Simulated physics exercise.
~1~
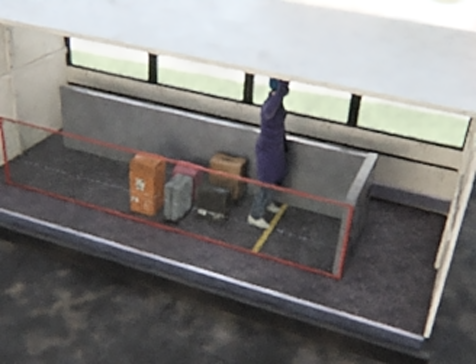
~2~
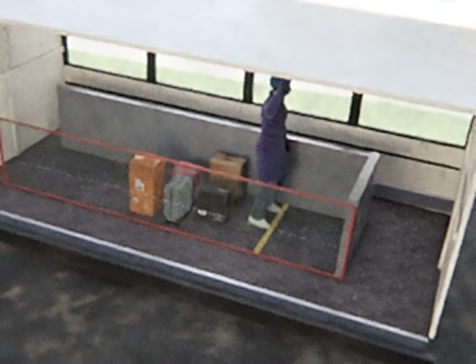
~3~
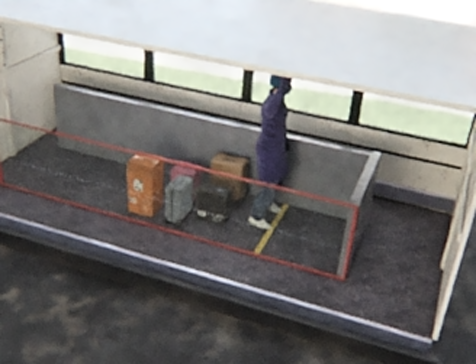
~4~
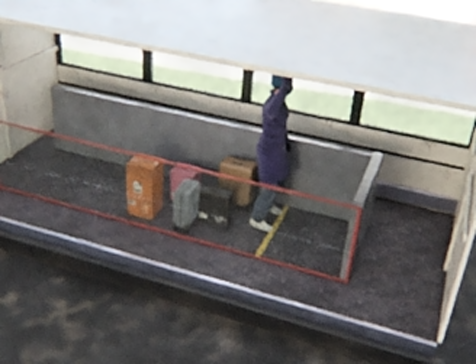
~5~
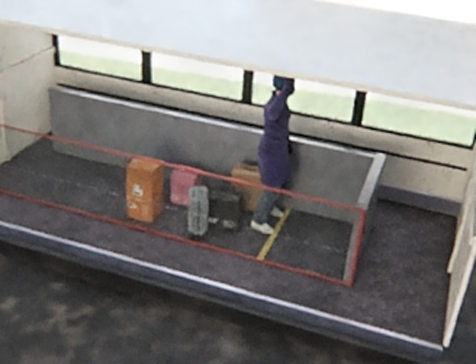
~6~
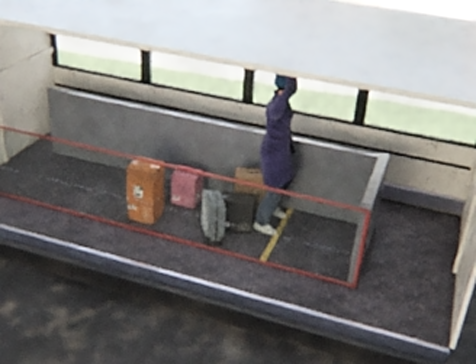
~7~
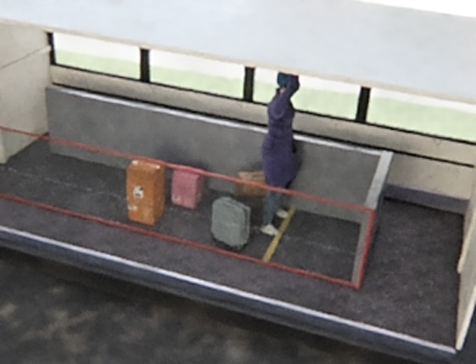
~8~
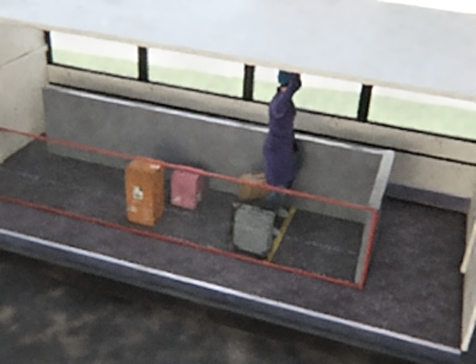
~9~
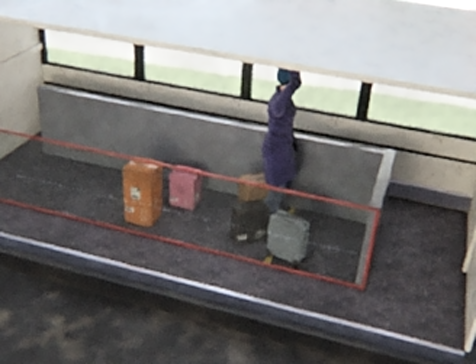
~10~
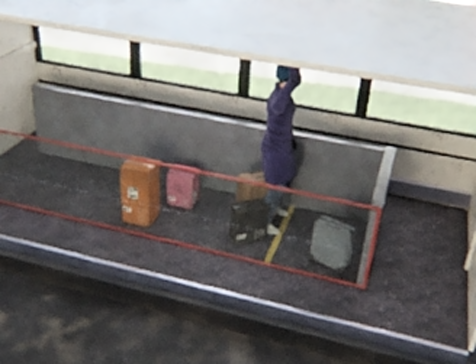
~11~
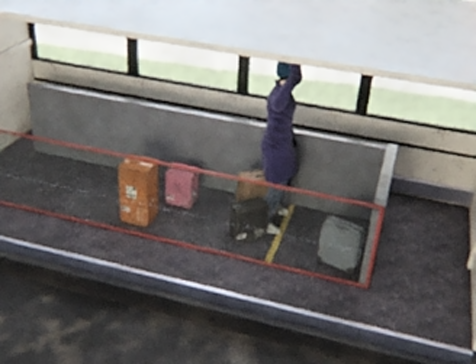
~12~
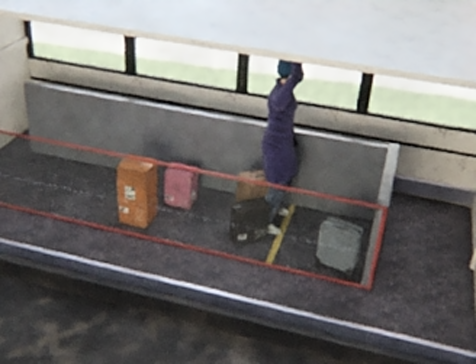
In the standing bay of a shuttle, a passenger in dark purple stands by the rail with an arm raised, luggage clustered to the left of a yellow line on the floor. At first nothing moves. Then the small grey case, the black case and the brown one behind it start sliding right, while the orange bag and pink pack stay put. The black and brown pieces soon settle near the passenger's feet, short of the line. The grey case keeps going, passes in front of the passenger, crosses the line and comes to rest upright near the right end.
